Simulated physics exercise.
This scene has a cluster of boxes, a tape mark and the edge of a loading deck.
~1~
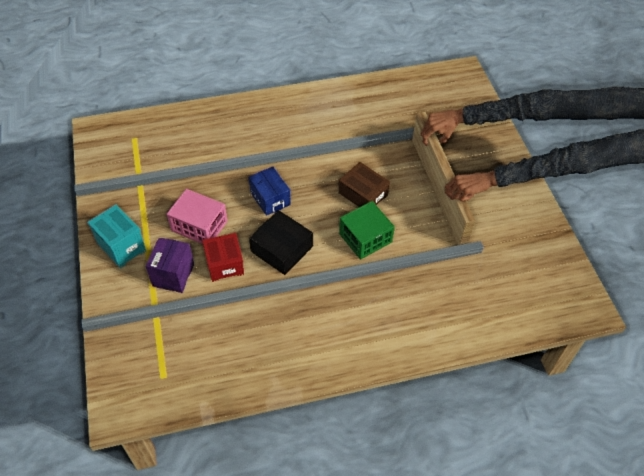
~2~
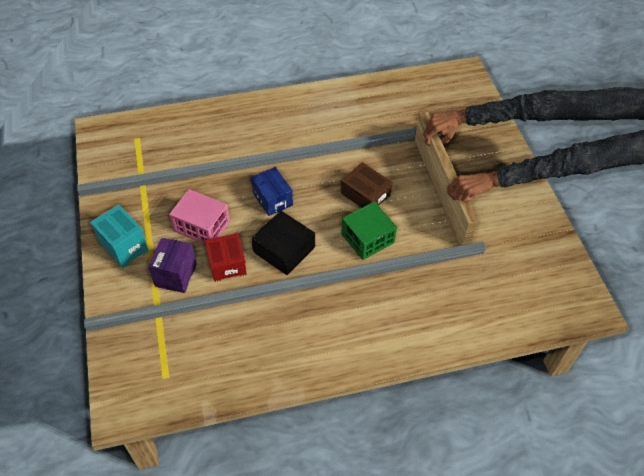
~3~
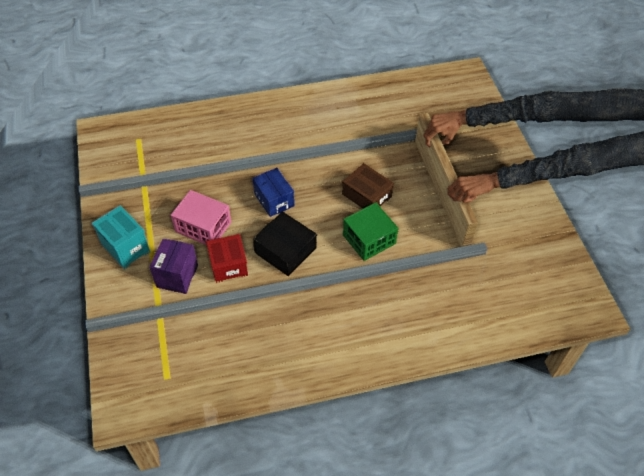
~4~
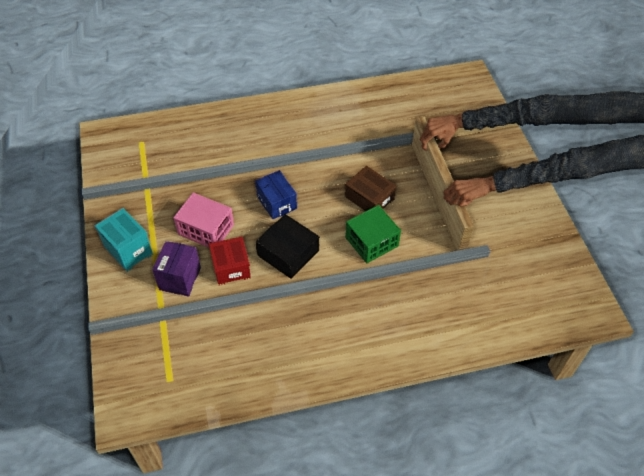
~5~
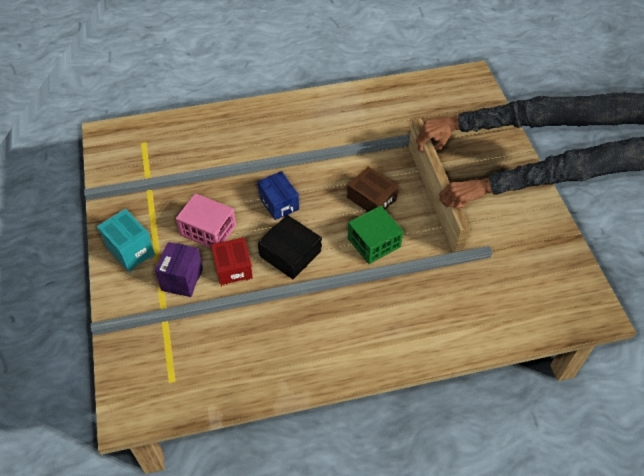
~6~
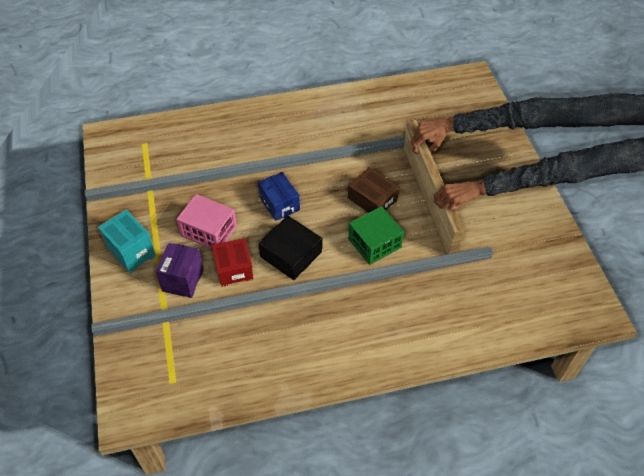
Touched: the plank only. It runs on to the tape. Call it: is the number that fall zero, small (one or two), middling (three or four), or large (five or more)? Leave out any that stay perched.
It is middling.
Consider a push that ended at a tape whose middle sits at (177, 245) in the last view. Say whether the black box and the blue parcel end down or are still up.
The black box stays put; the blue parcel stays put.
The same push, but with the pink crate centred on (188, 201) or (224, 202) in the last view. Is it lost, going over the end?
First place: It drops down; second place: It drops down.
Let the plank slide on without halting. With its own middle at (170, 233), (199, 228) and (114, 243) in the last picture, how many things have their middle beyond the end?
Counts by place: 4 / 2 / 6.
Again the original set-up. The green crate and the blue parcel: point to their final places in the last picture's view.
Taking them in turn, first comes (138, 275), then (103, 226).
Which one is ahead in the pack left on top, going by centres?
That's the black box.
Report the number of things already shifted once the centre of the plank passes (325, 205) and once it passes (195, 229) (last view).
By the first moment it's 5, by the second it's 8.
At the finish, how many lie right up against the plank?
It's 2.
Early on, none off yet; turquoise tote at rest near (128, 242); purple parcel at rest near (180, 270); pink crate at rest near (207, 223).
A while later, none off yet; turquoise tote at rest near (128, 242); purple parcel travelled about its own width near (150, 277); pink crate travelled a little near (186, 218).
Further along, none off yet; turquoise tote travelled about its own width near (91, 250); purple parcel leaning a little near (70, 294); pink crate travelled well along near (122, 230).
Finally, the number that fall off is three or four; lost, red tote, pink crate, purple parcel and turquoise tote.
